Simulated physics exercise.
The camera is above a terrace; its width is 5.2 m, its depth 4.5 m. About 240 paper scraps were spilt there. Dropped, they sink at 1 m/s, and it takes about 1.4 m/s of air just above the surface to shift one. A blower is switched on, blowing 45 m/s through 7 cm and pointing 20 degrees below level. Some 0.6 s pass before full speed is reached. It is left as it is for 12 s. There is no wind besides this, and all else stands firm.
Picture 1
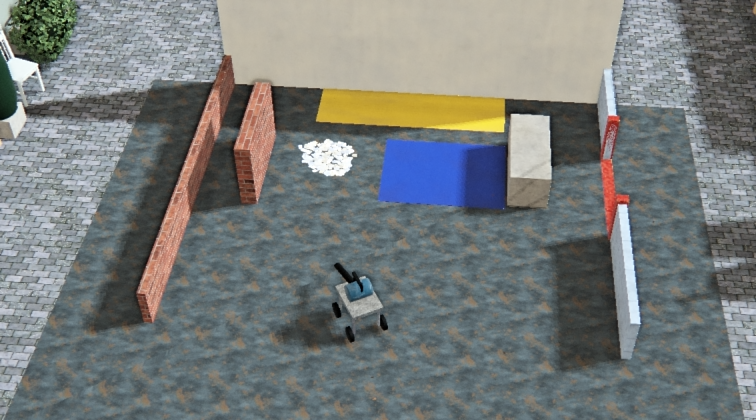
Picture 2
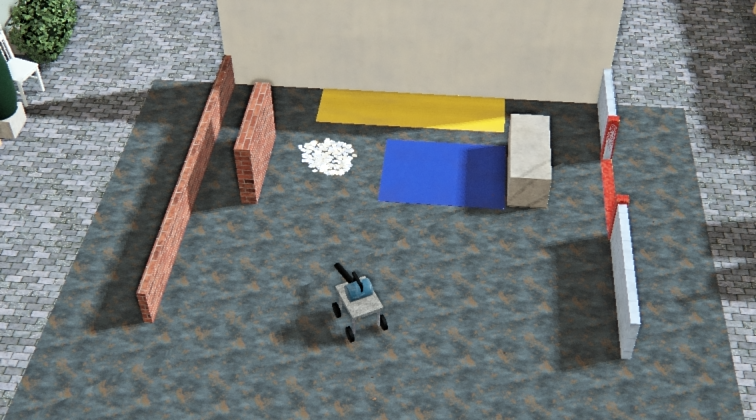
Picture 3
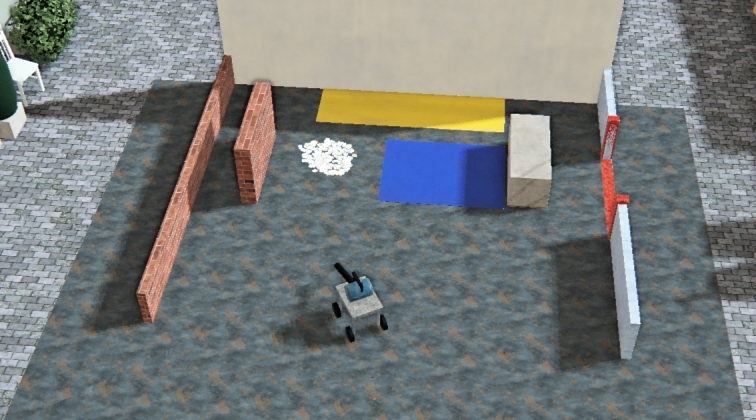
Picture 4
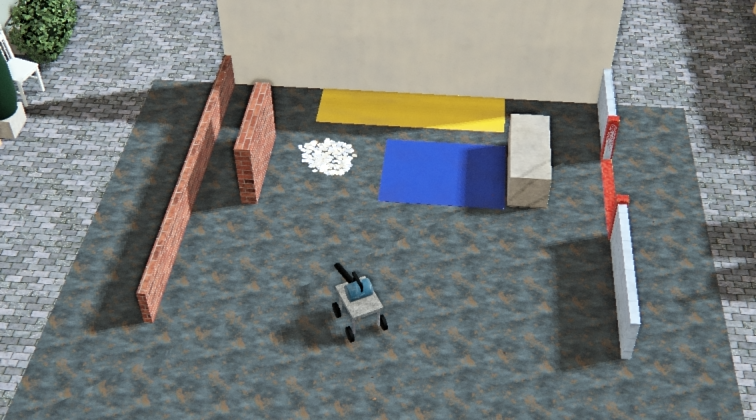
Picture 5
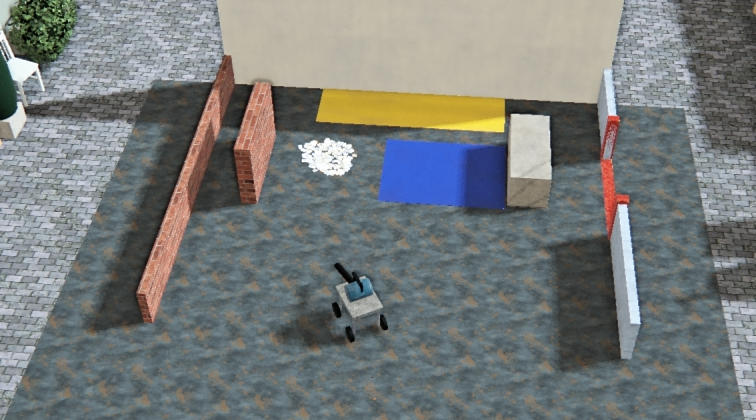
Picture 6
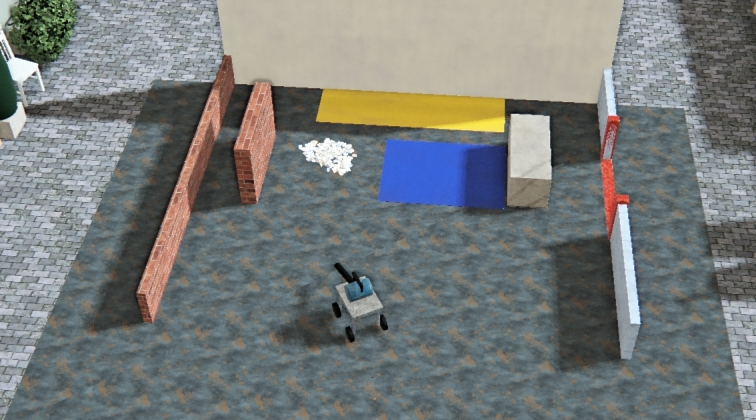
White paper scraps lying still on a dark terrace beside a blue bay, then a few shifting slightly near a small wheeled blower.
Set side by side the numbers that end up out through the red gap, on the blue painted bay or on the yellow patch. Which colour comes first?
The yellow one.
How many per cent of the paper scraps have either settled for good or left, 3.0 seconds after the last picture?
Near 40 %.
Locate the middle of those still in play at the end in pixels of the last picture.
The middle lands close to (349, 89) in pixels.
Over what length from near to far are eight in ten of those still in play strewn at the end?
About 0.0 m.
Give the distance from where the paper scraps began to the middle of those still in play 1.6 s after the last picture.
My estimate is about 1.4 m.
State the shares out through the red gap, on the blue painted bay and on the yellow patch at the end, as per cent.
I'd estimate around 0 per cent at red, 0 per cent at blue and 90 per cent at yellow.
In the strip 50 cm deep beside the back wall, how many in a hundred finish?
90 %.
Then, 1.6 s after the last picture the count stands so, 0 % are out through the red gap, 62 % on the yellow patch and 0 % on the blue painted bay; the middle of those still in play is near (335, 92).
Then, 3.0 s after the last picture the count stands so, 0 % are out through the red gap, 74 % on the yellow patch and 0 % on the blue painted bay; the middle of those still in play is near (340, 91).
Then, 5.8 s after the last picture the count stands so, 0 % are out through the red gap, 80 % on the yellow patch and 0 % on the blue painted bay; the middle of those still in play is near (345, 90).
Then, 11.1 s after the last picture, at the end, 0 % are out through the red gap, 87 % on the yellow patch and 0 % on the blue painted bay; the middle of those still in play is near (349, 89).
